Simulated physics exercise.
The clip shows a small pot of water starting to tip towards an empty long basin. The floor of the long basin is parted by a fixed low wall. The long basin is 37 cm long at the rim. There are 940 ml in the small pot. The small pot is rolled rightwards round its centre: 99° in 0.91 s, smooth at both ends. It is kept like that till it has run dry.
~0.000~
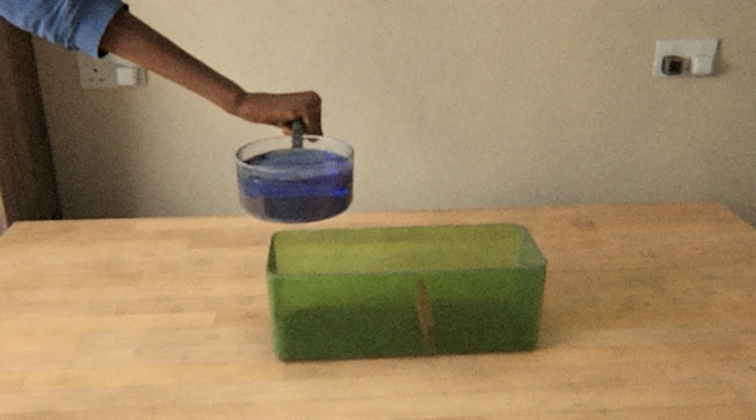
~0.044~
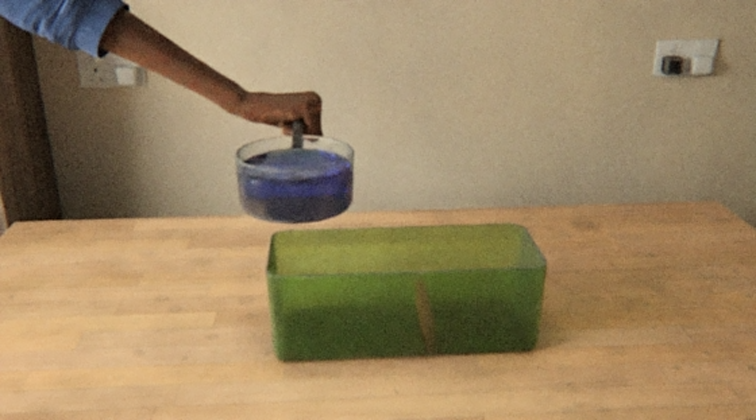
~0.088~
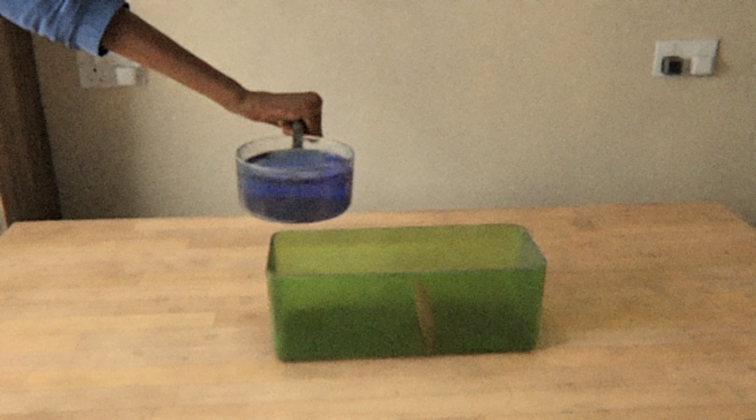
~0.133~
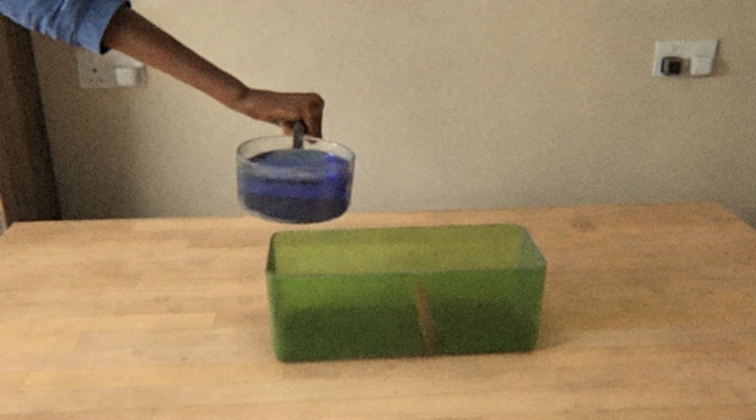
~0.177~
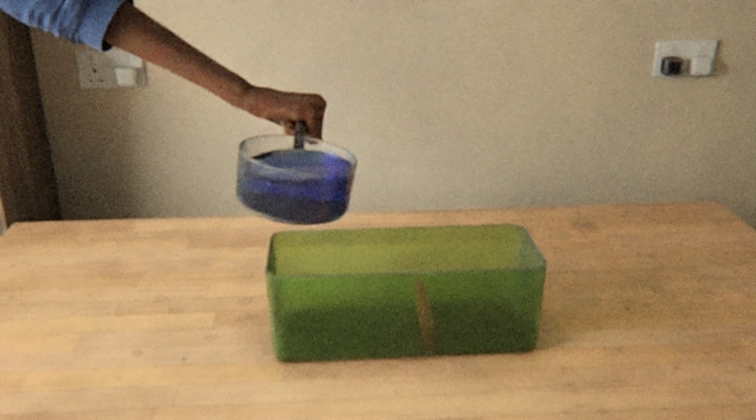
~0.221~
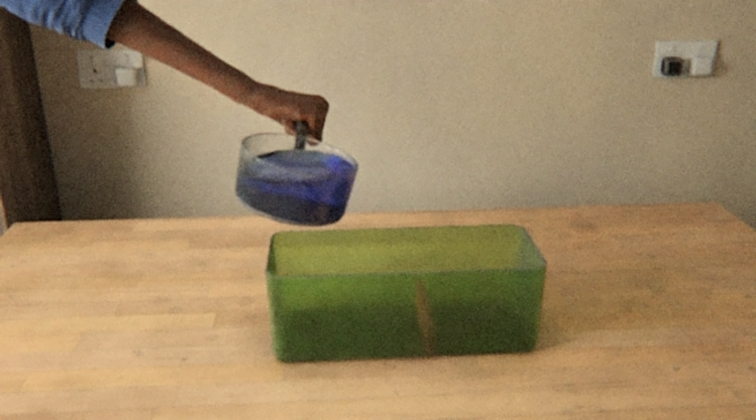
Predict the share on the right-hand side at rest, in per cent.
The far part has some 7 per cent.
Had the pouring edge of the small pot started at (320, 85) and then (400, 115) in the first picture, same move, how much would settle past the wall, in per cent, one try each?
In turn about 10 and 70 per cent.
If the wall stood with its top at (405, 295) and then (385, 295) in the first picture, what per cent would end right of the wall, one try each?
First 30, then 60 per cent.
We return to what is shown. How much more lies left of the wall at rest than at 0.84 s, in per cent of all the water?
Near 10 in a hundred.
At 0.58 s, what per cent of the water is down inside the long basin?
About 16 per cent.
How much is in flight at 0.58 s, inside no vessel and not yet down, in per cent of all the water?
About 30 per cent.
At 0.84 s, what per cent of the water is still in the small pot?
Some 12 per cent.
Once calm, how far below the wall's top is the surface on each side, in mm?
Some 14 mm on the left and 42 mm on the right.
Then, 0.58 s in, the tilt is 70° and 53 per cent is still to pour, 17 is left of the wall and 0 right of it.
Then, 0.84 s in, the tilt is 98° and 11 per cent is still to pour, 81 is left of the wall and 2 right of it.
Then, 1.11 s in, the tilt is 99° and 1 per cent is still to pour, 90 is left of the wall and 6 right of it.
Then, 1.41 s in, the tilt is 99° and 0 per cent is still to pour, 91 is left of the wall and 7 right of it.
Finally, 92 per cent lies left of the wall, 7 right of it and 2 outside.
